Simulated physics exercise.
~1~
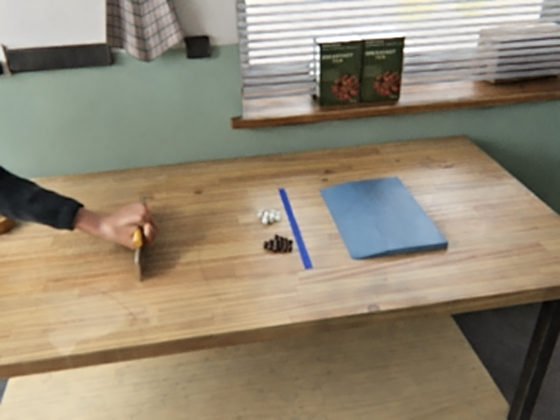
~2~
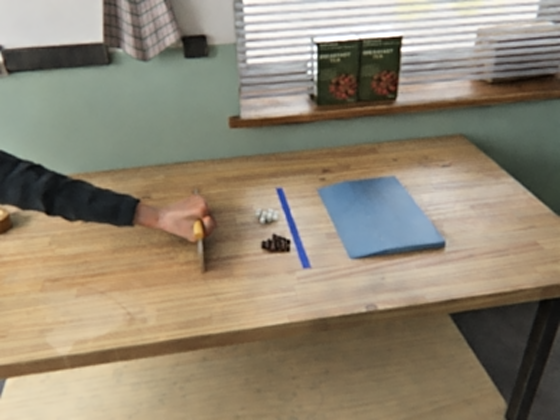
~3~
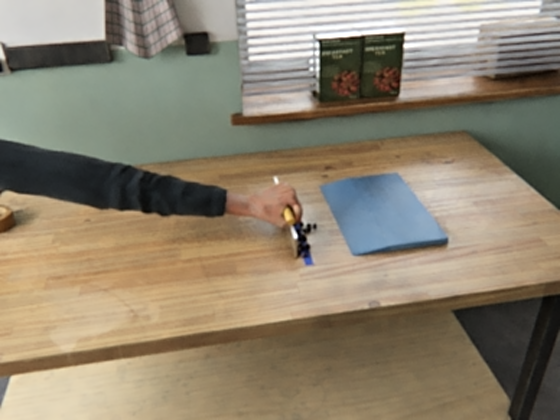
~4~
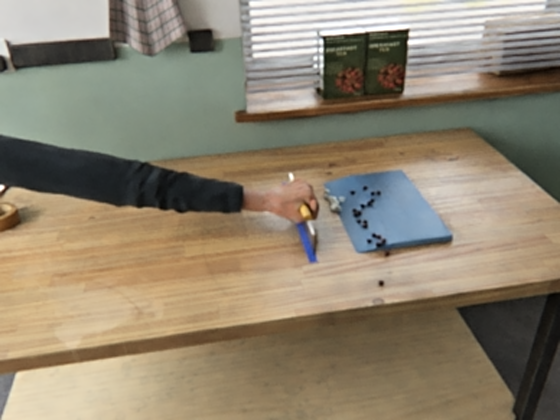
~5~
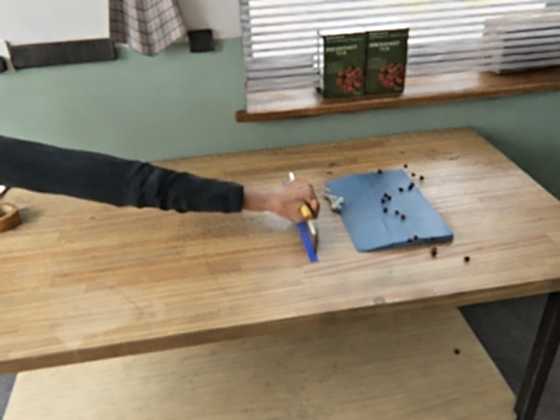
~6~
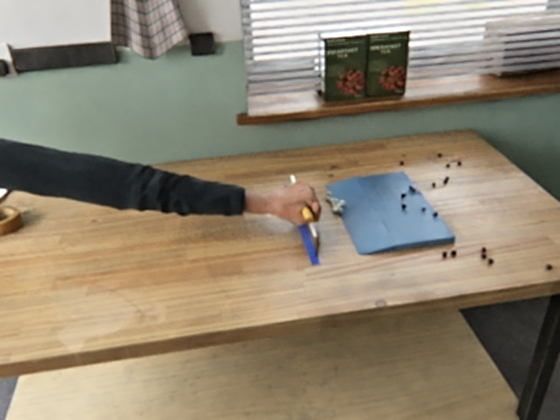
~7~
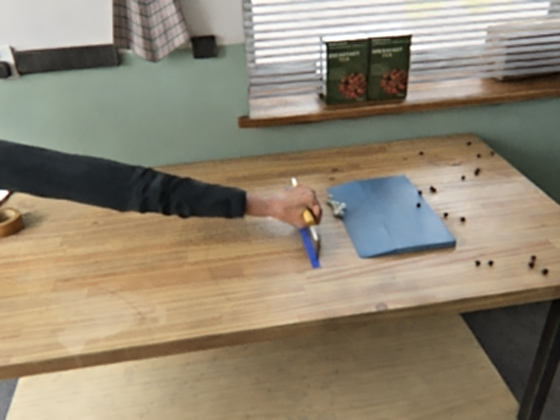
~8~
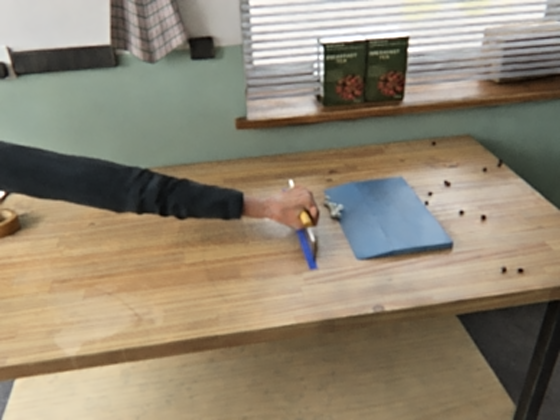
A wooden table by a green wall and a window with blinds is seen from slightly above, through a gently swaying camera. Small pale pieces and small dark pieces lie in two little heaps beside a strip of blue tape, with a low blue ramp to their right. A dark-sleeved arm comes from the left, pushes a scraper rightward into both heaps and stops at the tape. The dark pieces scatter over the ramp and roll onto the table beyond, some leaving its edge. The pale pieces stay clustered at the ramp's near left edge, while the hand holds still.
